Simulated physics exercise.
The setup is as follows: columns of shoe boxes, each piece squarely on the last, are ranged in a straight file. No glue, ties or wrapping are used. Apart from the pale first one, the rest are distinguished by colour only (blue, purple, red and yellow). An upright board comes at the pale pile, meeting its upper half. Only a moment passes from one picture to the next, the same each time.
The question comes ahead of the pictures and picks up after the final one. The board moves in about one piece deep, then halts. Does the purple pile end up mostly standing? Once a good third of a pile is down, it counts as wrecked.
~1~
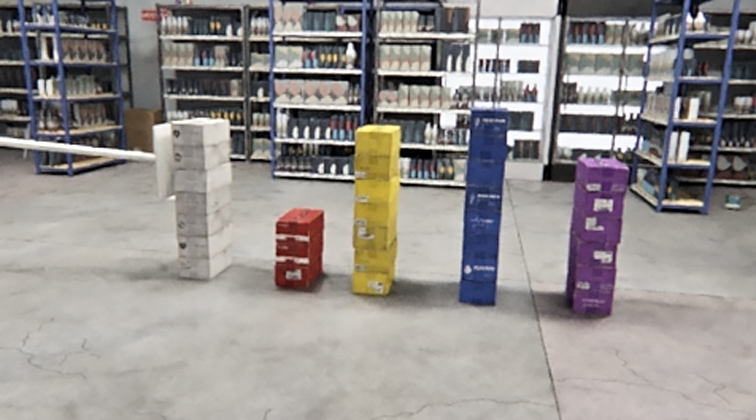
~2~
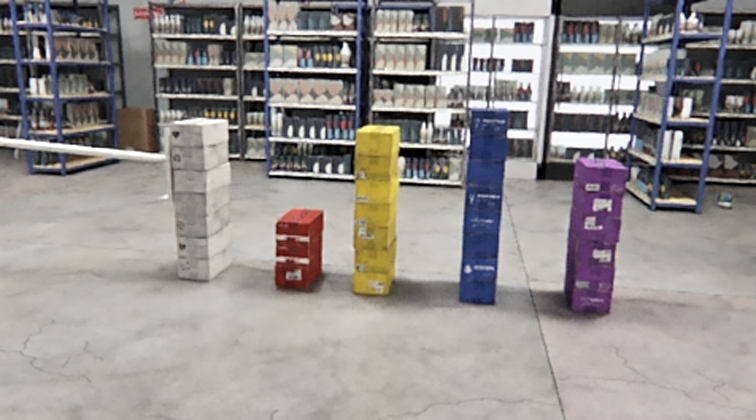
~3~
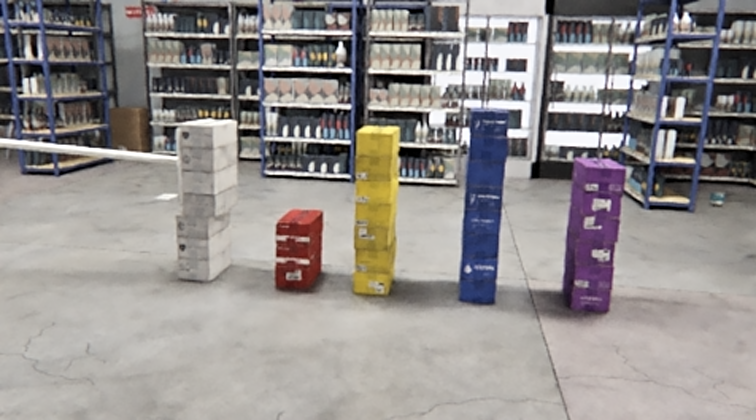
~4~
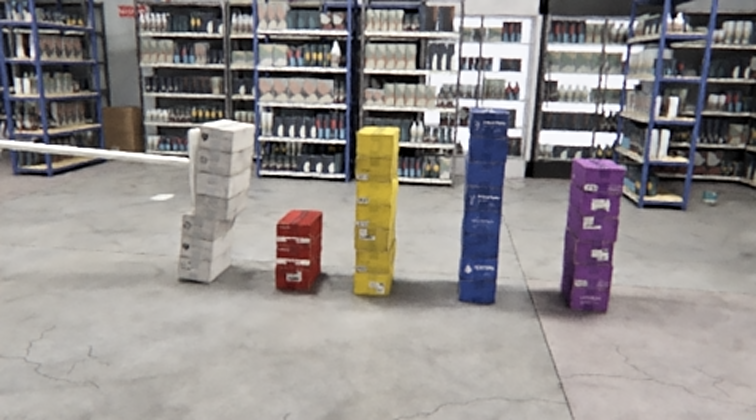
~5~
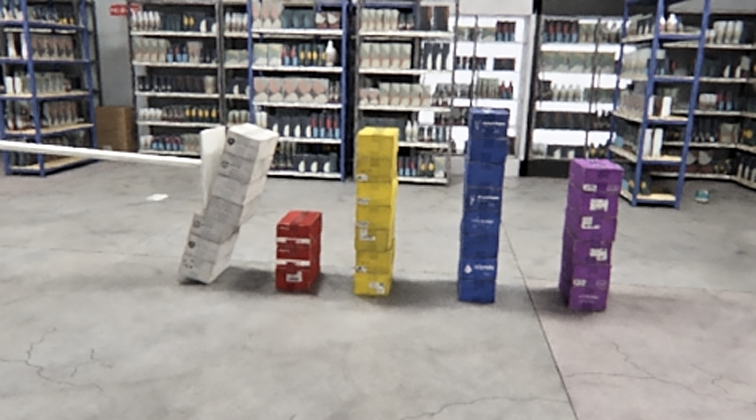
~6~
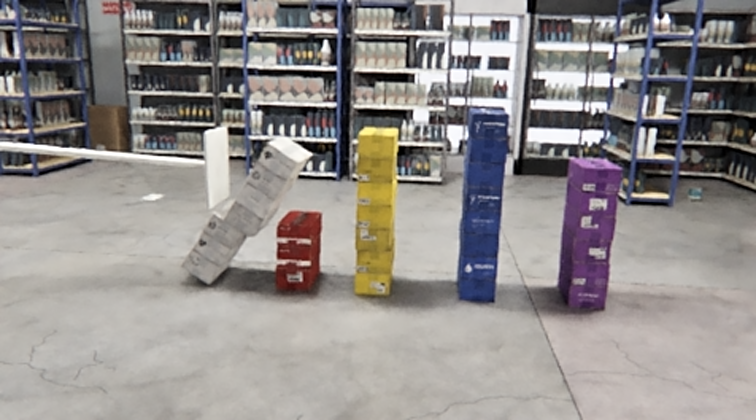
Yes.
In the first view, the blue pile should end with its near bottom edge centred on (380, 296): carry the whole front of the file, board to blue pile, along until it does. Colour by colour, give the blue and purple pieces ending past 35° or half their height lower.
Blue 0, purple 0.
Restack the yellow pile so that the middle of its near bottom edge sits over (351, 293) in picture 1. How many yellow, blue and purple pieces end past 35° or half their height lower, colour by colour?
Yellow 0, blue 0, purple 0.
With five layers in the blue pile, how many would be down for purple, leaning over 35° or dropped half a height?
Tally by colour - purple 0.
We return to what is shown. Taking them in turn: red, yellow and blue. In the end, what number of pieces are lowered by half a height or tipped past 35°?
Red 0, yellow 0, blue 0.
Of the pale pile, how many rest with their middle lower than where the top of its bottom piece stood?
It comes to 3.
Soon after the last picture, 7 of the pale pile down; none of the 6 purple boxes down (0 of 24 in all colours); top purple box unmoved; top red box shifted a little.
A little later, 7 of the pale pile down; none of the 6 purple boxes down (0 of 24 in all colours); top purple box unmoved; top red box leaning a little.
At rest, 7 of the pale pile down; none of the 6 purple boxes down (0 of 24 in all colours); top purple box unmoved; top red box leaning clearly. As the last picture would show them, middles, top purple box near (593, 175), top red box near (329, 231).
